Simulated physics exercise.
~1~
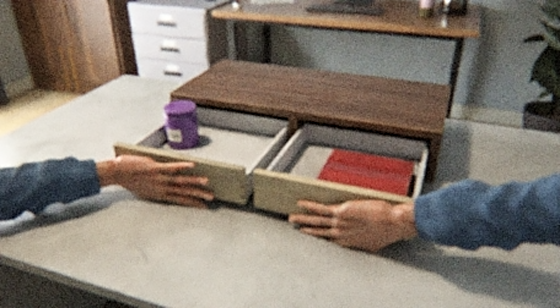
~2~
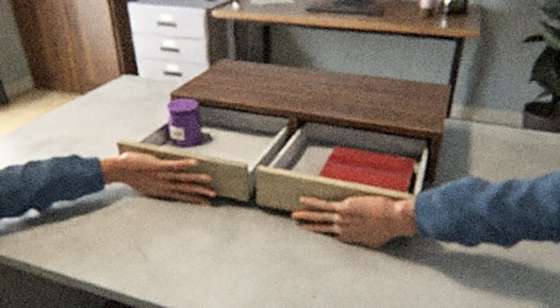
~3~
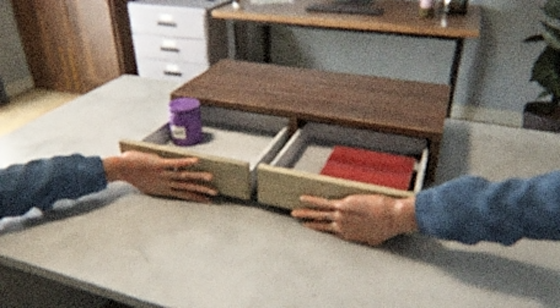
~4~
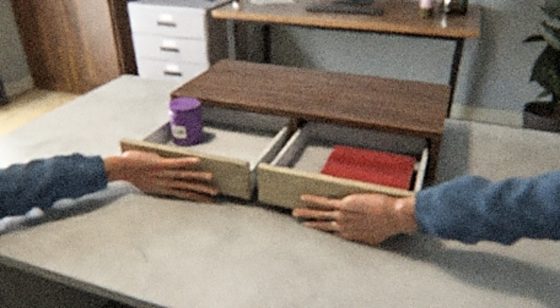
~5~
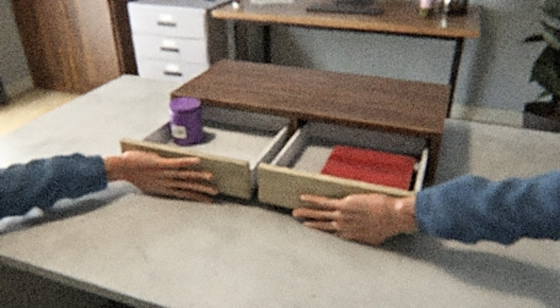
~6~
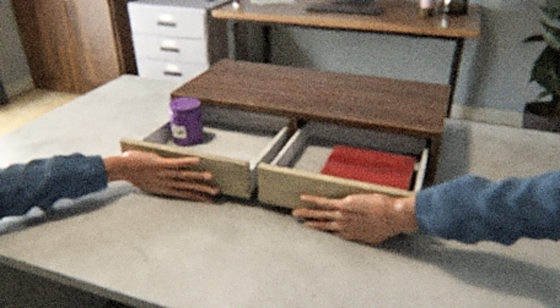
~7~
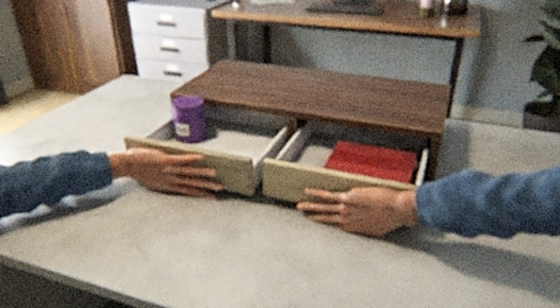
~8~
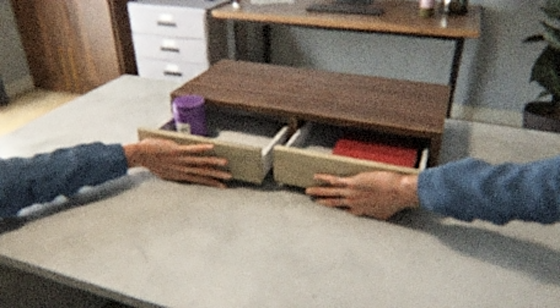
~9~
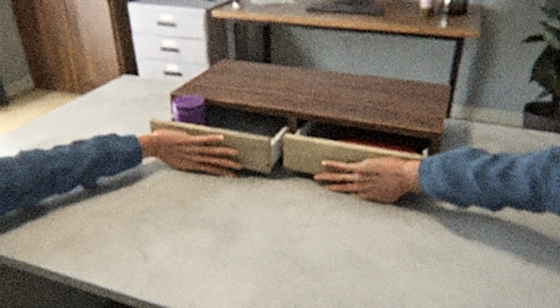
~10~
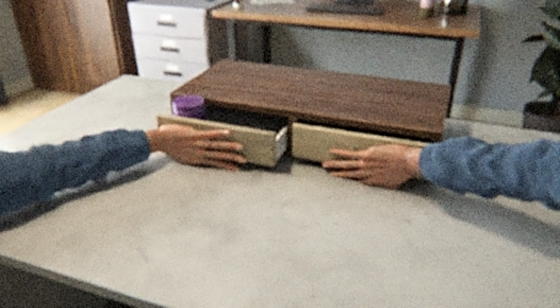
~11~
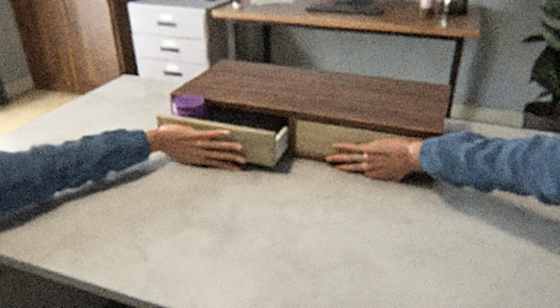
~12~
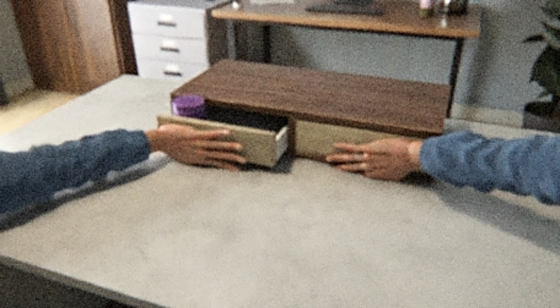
Two open drawers, the left holding an upright purple jar and the right a flat red box, jut from a low dark wooden chest on a pale table. A hand in a blue sleeve rests against the front of each, and for a while almost nothing moves. Then both hands push, and the drawers slide inwards together. The red box slips out of sight under the chest top as the right drawer shuts flush. The left drawer stops short and stays ajar, the jar still standing at the chest's edge and the hands still on the fronts.
